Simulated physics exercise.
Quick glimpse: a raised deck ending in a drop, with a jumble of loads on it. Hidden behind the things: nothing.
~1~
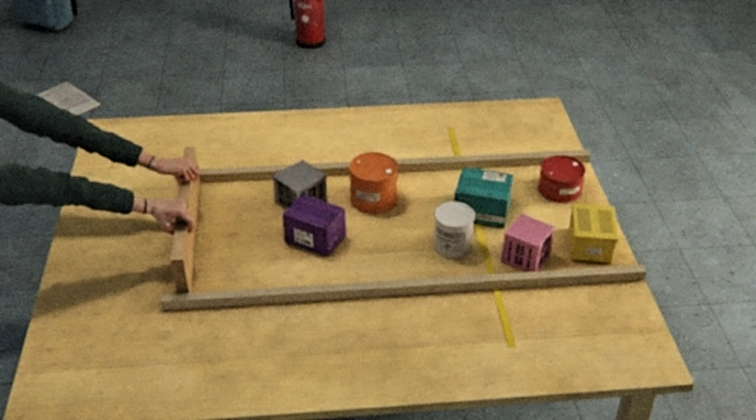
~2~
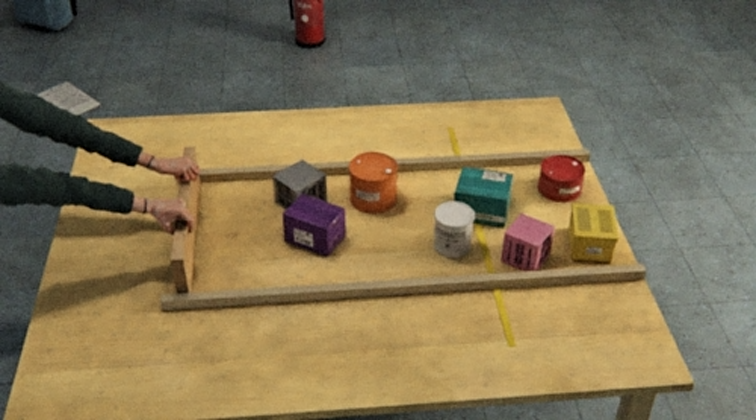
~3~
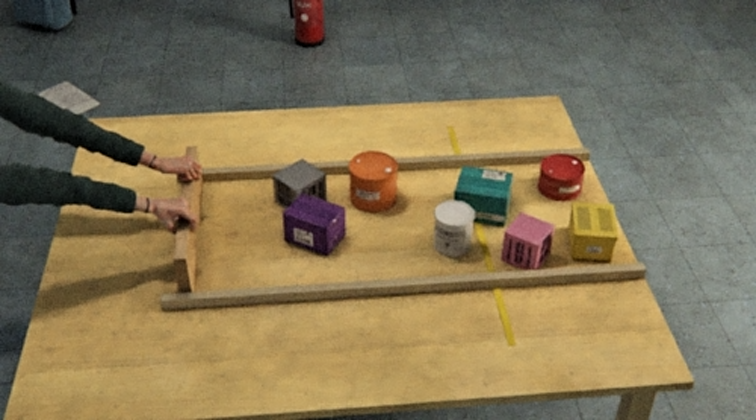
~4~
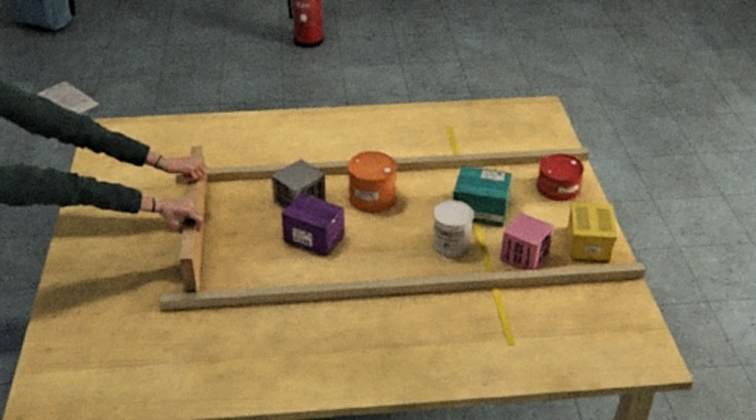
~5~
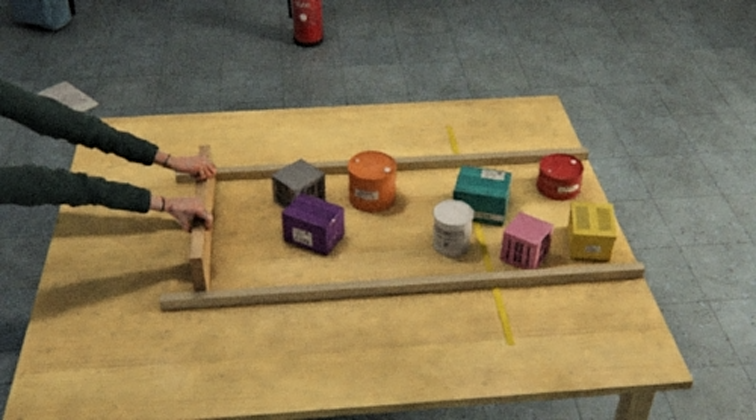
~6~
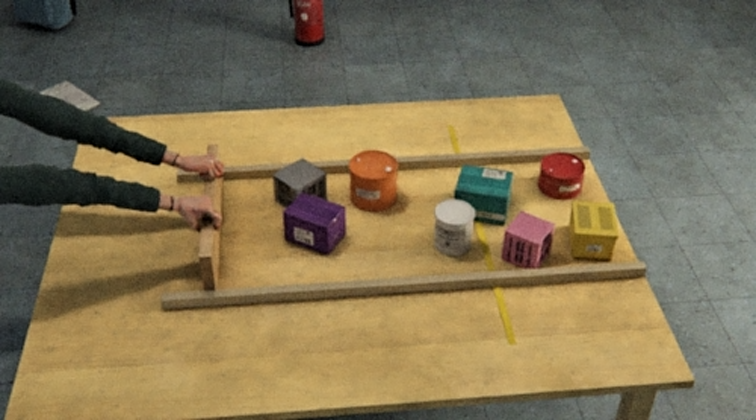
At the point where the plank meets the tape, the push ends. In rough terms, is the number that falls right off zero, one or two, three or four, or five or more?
The drop count fails to reach one.
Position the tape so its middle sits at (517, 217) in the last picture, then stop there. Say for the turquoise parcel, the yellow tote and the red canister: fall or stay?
The turquoise parcel stays put, the yellow tote stays put, the red canister is gone.
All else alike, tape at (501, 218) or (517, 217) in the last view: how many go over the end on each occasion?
It comes to 0, then 1.
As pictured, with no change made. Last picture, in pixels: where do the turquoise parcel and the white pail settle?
Roughly (558, 205) for the first and roughly (505, 228) for the second.
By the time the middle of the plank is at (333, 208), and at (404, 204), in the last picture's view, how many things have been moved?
The number moved is 3 and then 5.
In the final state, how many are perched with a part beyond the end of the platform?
It comes to 0.
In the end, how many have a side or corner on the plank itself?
Contact count: 3.
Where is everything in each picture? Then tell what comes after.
In the first frame, yellow tote (592, 234); red canister (561, 179); pink crate (528, 244); plank (187, 219); tape (477, 222).
In the second frame, red canister (561, 178); grey crate (300, 189).
In the third frame, pink crate (528, 243); plank (189, 218).
In the fourth frame, yellow tote (591, 232); orange canister (372, 182).
In the fifth frame, red canister (560, 177); purple box (314, 224).
In the sixth frame, yellow tote (592, 231); red canister (561, 176); pink crate (528, 242); plank (212, 216); tape (477, 219).
Early on, none off yet; yellow tote at rest near (592, 231); red canister at rest near (561, 176); pink crate at rest near (528, 242).
Finally, the number that fall off is zero.
